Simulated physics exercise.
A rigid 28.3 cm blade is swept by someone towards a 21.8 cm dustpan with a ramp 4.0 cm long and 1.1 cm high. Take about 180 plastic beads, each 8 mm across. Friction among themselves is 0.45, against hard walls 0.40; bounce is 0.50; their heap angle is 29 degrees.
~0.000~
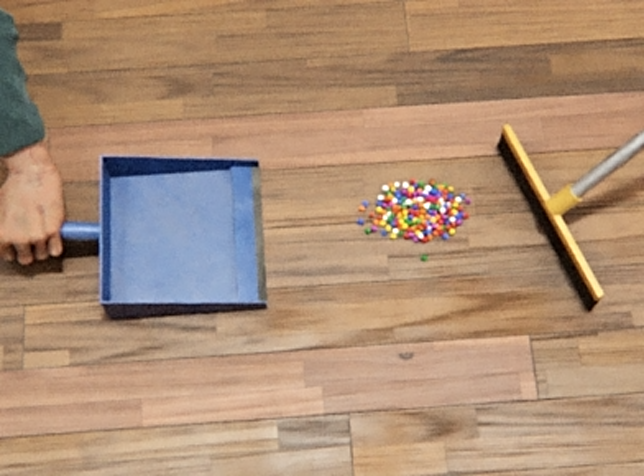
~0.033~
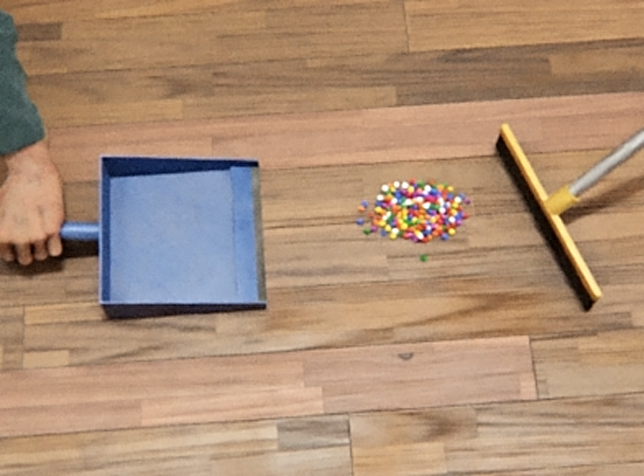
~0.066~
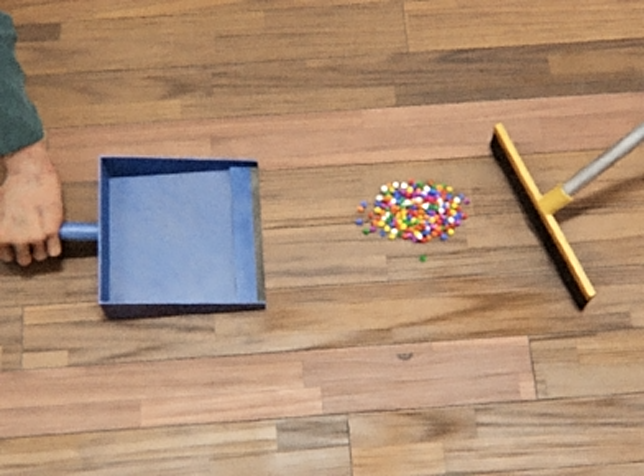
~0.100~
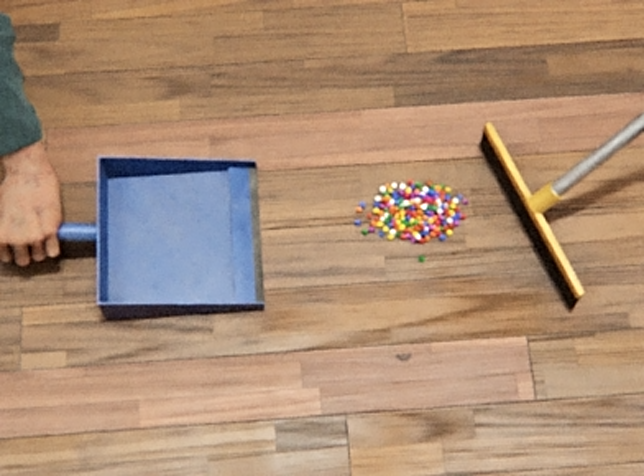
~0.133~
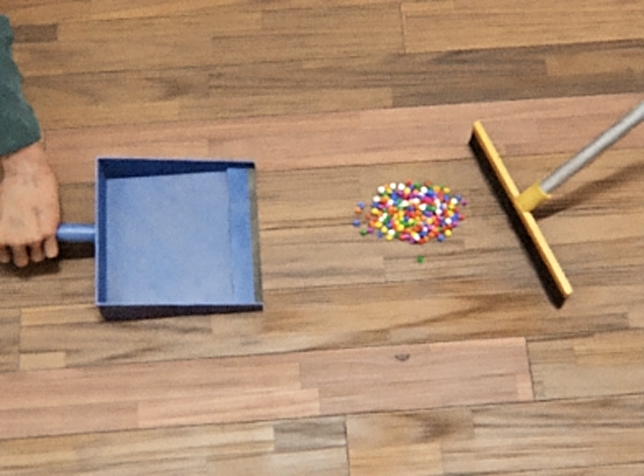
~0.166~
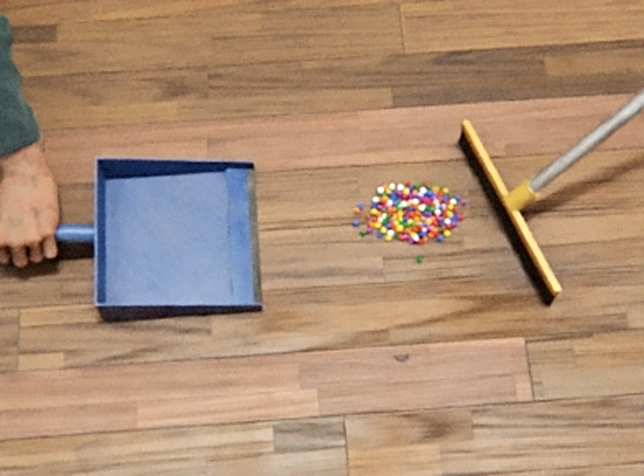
At first, a hand at the left holds a blue dustpan on a wooden floor, with a small pile of colourful beads to its right and a slanted yellow-edged blade on a pole farther right. The blade then slides leftward, closing some of the gap, while the beads and dustpan stay practically still.
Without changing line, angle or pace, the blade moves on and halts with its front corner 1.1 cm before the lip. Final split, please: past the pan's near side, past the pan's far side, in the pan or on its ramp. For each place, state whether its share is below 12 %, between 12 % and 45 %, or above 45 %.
Near side: Below 12 %; far side: Below 12 %; pan: Below 12 %.
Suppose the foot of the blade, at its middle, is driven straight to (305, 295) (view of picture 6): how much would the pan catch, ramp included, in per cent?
Some 15 percent.
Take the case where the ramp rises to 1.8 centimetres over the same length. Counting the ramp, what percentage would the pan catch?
Estimate: About 0 in a hundred.
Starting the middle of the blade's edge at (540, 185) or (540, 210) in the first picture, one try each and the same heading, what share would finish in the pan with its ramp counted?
Estimates: 0 percent and 0 percent.
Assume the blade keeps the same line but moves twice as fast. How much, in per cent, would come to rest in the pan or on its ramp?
Then around 20 per cent.
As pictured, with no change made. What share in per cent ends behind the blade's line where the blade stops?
Some 5 percent of it.
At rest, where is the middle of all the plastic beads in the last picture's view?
In the last view, approximately (285, 236).
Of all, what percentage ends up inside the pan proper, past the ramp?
Estimate: About 0 %.
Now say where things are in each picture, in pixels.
Blade from (598, 296) to (506, 131), moved 0.0 cm, 0 of the pieces shifted so far; middle of the pieces at (421, 210); pan at (173, 242), in the first picture.
Blade from (596, 296) to (504, 131), moved 0.2 cm, 0 of the pieces shifted so far; middle of the pieces at (420, 210), in the second picture.
Blade from (590, 295) to (498, 130), moved 1.0 cm, 0 of the pieces shifted so far; middle of the pieces at (419, 210), in the third picture.
Blade from (579, 294) to (488, 129), moved 2.2 cm, 0 of the pieces shifted so far; middle of the pieces at (418, 211), in the fourth picture.
Blade from (567, 293) to (476, 128), moved 3.7 cm, 0 of the pieces shifted so far; middle of the pieces at (417, 211), in the fifth picture.
Blade from (555, 291) to (466, 127), moved 5.1 cm, 0 of the pieces shifted so far; middle of the pieces at (416, 212); pan at (168, 244). The blade's pace is about 0.44 m/s, heading 15 degrees away from the viewer's side, in the sixth picture.
After 0.50 s, middle of the blade 21 cm from the lip; 0 % over the lip, far side 0 %, near side 0 %.
After 0.72 s, middle of the blade 12 cm from the lip; 0 % over the lip, far side 5 %, near side 0 %.
After 1.06 s, middle of the blade 6 cm from the lip; 0 % over the lip, far side 5 %, near side 5 %.
By 1.5 s all is still; near side 5 %, far side 5 %, pan 0 %, in front of the lip or behind the blade 90 %.
